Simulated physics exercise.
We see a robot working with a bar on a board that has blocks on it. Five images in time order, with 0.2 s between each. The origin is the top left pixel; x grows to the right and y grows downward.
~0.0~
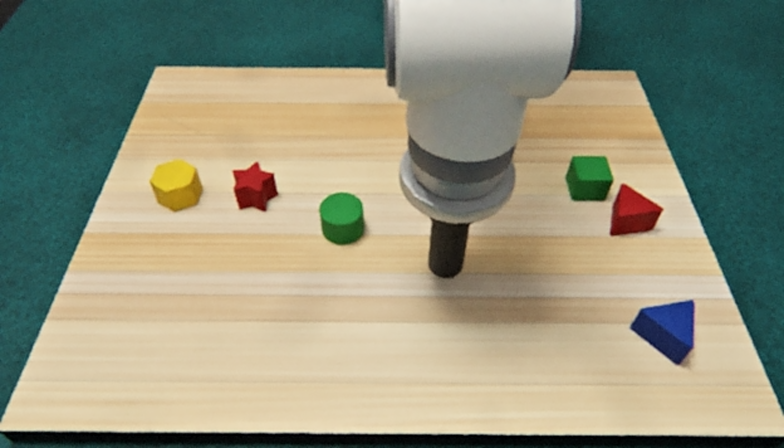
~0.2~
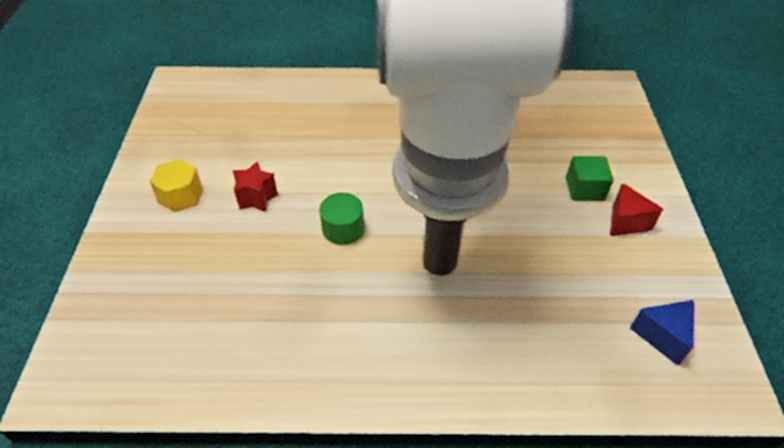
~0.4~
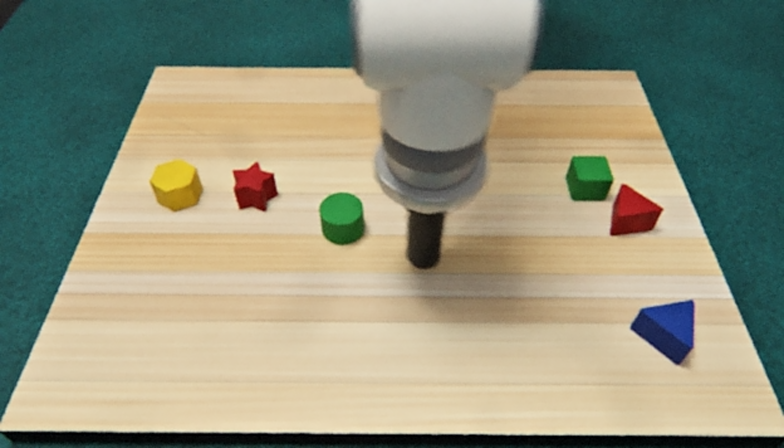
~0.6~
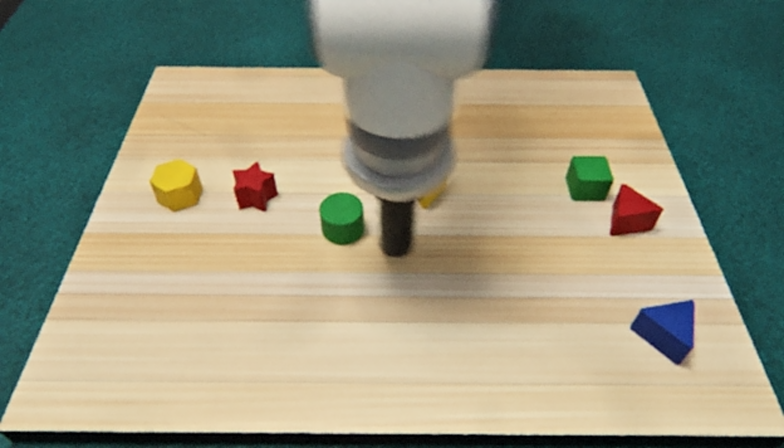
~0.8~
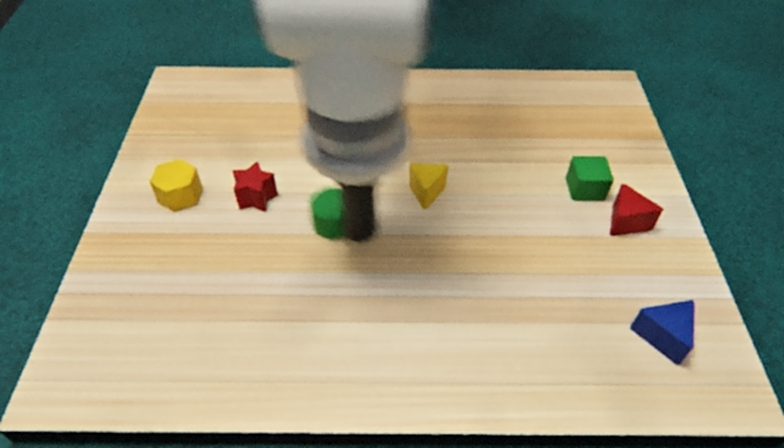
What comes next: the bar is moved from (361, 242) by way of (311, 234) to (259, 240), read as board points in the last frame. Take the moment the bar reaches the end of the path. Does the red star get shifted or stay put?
It holds its position.
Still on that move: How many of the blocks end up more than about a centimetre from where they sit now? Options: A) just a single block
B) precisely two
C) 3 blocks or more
That would be A.
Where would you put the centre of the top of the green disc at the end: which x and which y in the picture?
Its top centre is at about (294, 185).
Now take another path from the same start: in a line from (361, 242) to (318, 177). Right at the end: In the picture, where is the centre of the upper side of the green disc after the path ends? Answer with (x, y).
Its top middle will sit at (279, 163).
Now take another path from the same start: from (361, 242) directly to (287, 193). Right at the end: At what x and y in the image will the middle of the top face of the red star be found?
It sits at (233, 170).
What follows on the original path. Halfway along, bar (309, 222); green disc (299, 187).
At the end, bar (256, 229); red star unmoved; green disc (294, 185).
